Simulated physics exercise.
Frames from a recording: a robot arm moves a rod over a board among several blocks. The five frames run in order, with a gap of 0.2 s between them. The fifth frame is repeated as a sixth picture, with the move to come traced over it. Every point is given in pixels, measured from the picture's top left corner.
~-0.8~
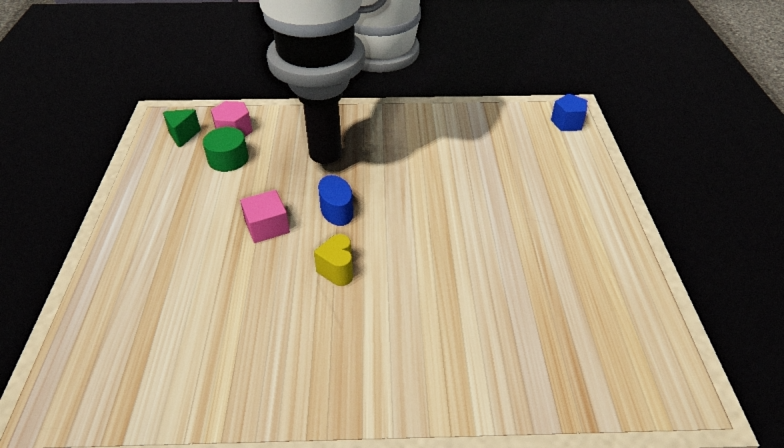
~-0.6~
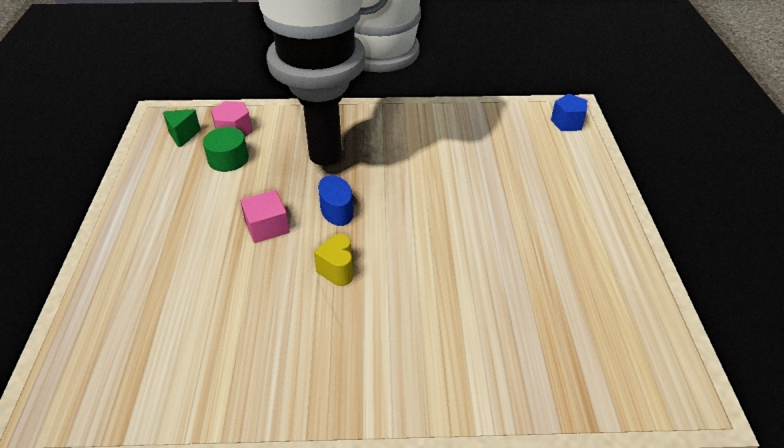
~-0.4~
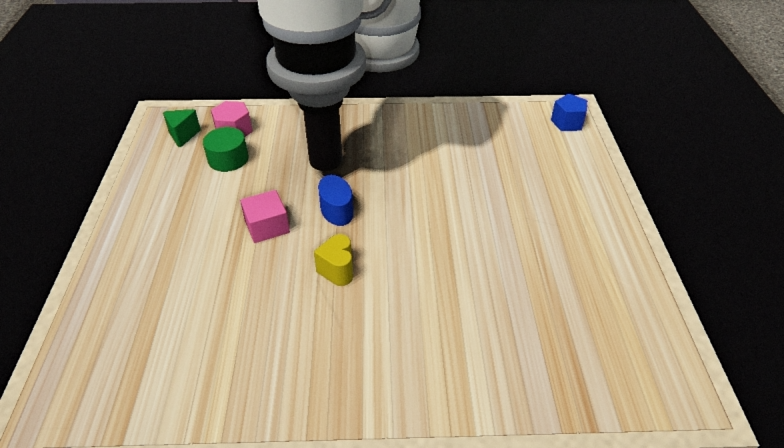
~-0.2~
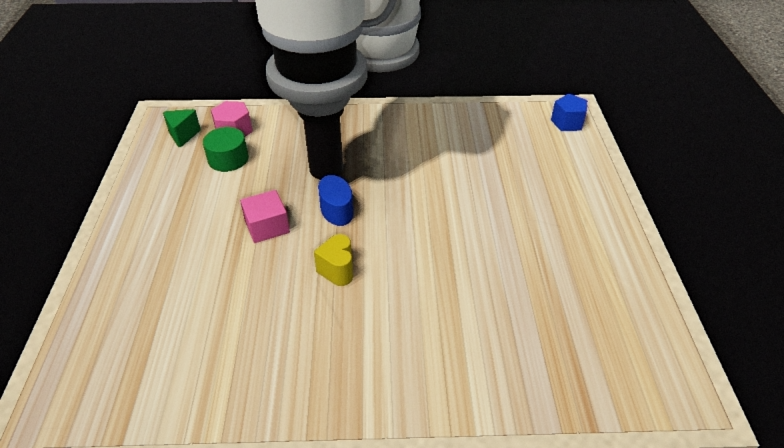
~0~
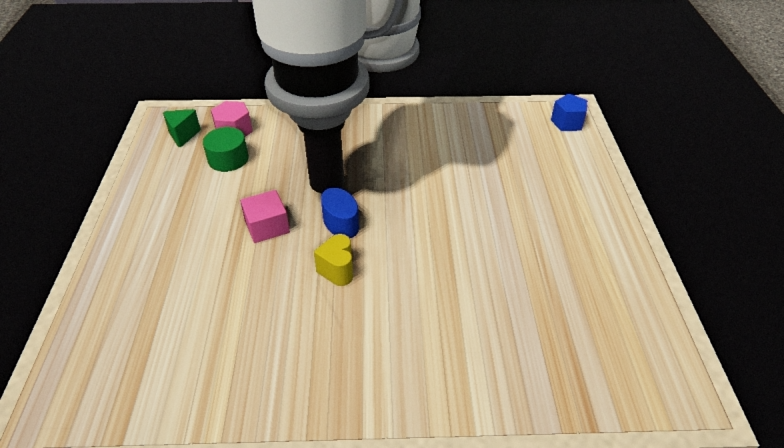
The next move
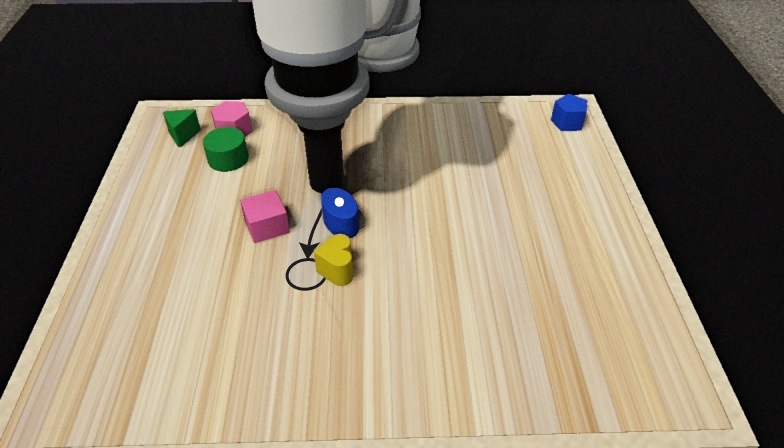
A robot arm's dark rod, reaching down from the top of a pale wooden board seen from a raised, steady viewpoint, slides slowly toward the viewer. Pink and green blocks sit at the upper left, a blue one at the upper right, and a pink block, blue oval and yellow heart nearer the middle. The rod meets the oval and nudges it slightly toward the heart.
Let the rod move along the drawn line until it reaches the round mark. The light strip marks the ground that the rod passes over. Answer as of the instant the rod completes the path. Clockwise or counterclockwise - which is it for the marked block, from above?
It swings round anticlockwise.
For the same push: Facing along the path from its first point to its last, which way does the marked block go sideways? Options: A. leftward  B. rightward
A.
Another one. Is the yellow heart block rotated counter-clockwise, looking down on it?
I expect not.
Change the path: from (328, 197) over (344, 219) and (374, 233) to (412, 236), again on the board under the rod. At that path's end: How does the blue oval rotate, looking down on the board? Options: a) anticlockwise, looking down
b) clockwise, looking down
That would be b.
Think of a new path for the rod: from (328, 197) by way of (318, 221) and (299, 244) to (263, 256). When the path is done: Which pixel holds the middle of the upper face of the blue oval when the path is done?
At the end it should sit near (346, 225).
Path on the board, from (328, 197) by way of (318, 220) and (309, 246) to (307, 274); the dot is on the blue oval.
On the path given first. One third of the way, rod at (316, 206); blue oval at (344, 219), turned 45° anticlockwise.
Two thirds of the way, rod at (307, 232); yellow heart block at (340, 255), turned 30° clockwise; blue oval at (347, 227), turned 90° anticlockwise.
At the end, rod at (305, 260); pink square block in place; yellow heart block at (343, 257), turned 35° clockwise; blue oval at (348, 228), turned 100° anticlockwise.
